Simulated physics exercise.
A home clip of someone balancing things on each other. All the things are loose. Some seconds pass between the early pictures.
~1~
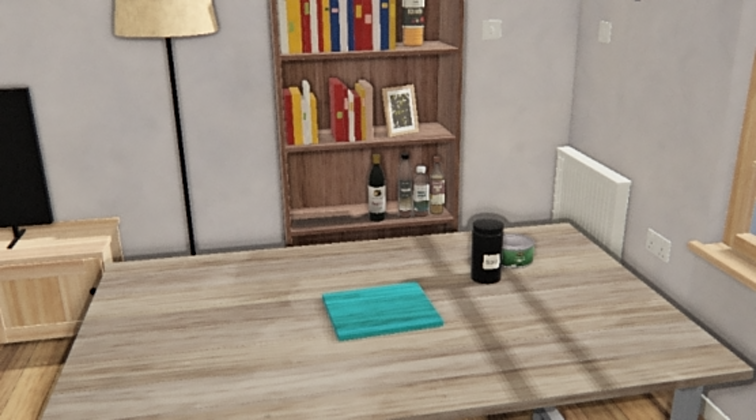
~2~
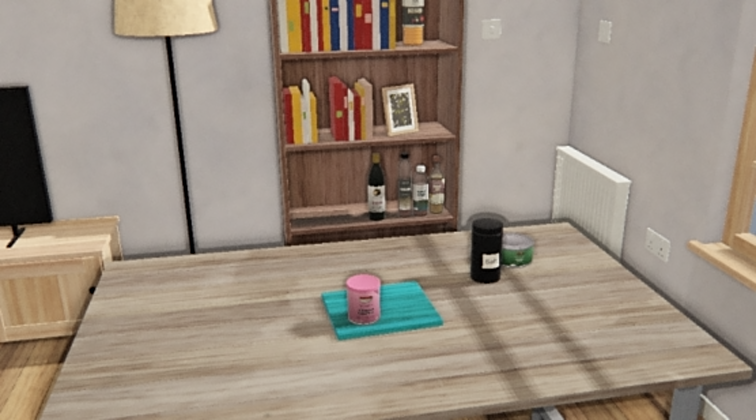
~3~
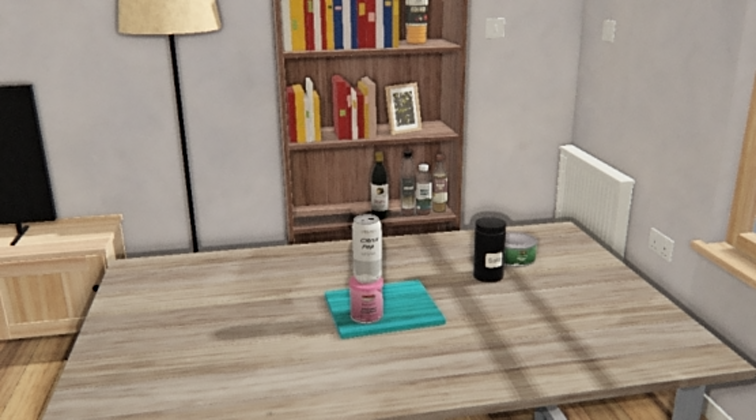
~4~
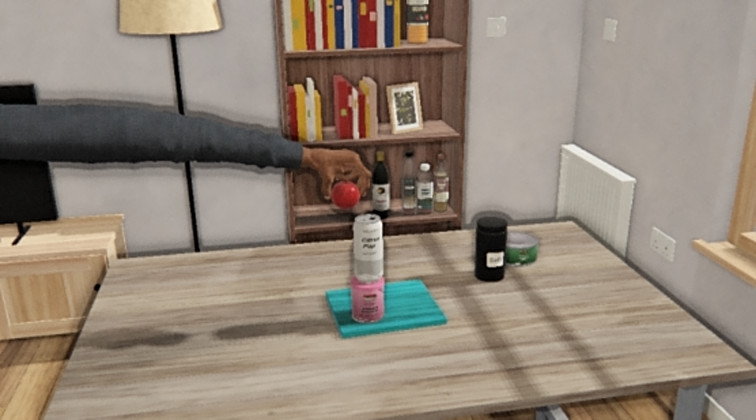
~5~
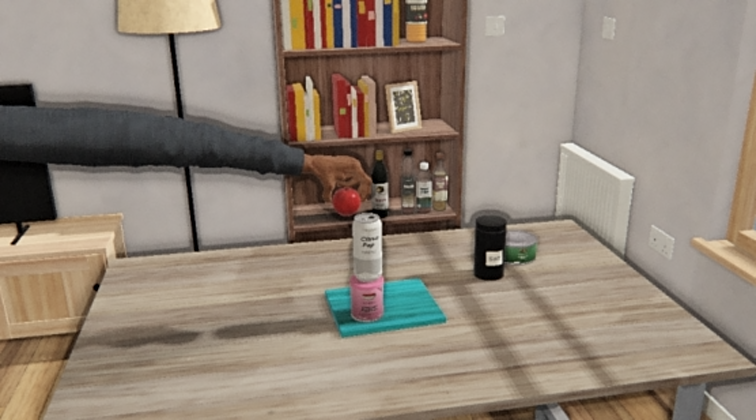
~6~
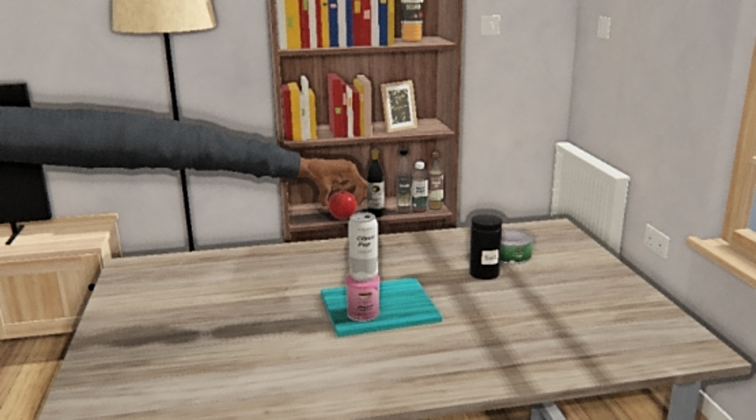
A room with a wooden table, seen from slightly above, has a floor lamp at the left and a shelf of books and bottles behind. A turquoise board lies mid-table, with a black jar and a green tub to its right. A pink pot appears on the board, then a white can on top, and a hand from the left lowers a red apple slightly above the can while the view shifts slightly.
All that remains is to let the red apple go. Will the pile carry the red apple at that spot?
In the end the pile loses its balance.
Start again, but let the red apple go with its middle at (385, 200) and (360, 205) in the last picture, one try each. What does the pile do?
First try: It comes apart; second try: It stays up.
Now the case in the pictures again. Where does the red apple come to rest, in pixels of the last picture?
At about (274, 318).
Then, 0.40 s past the last view, red apple now fallen.
Then, 0.70 s past the last view, nothing new.
Finally, fallen, red apple; the other 5 still in place. Final places as the last picture's camera would see them, red apple near (274, 318). The pile comes apart.
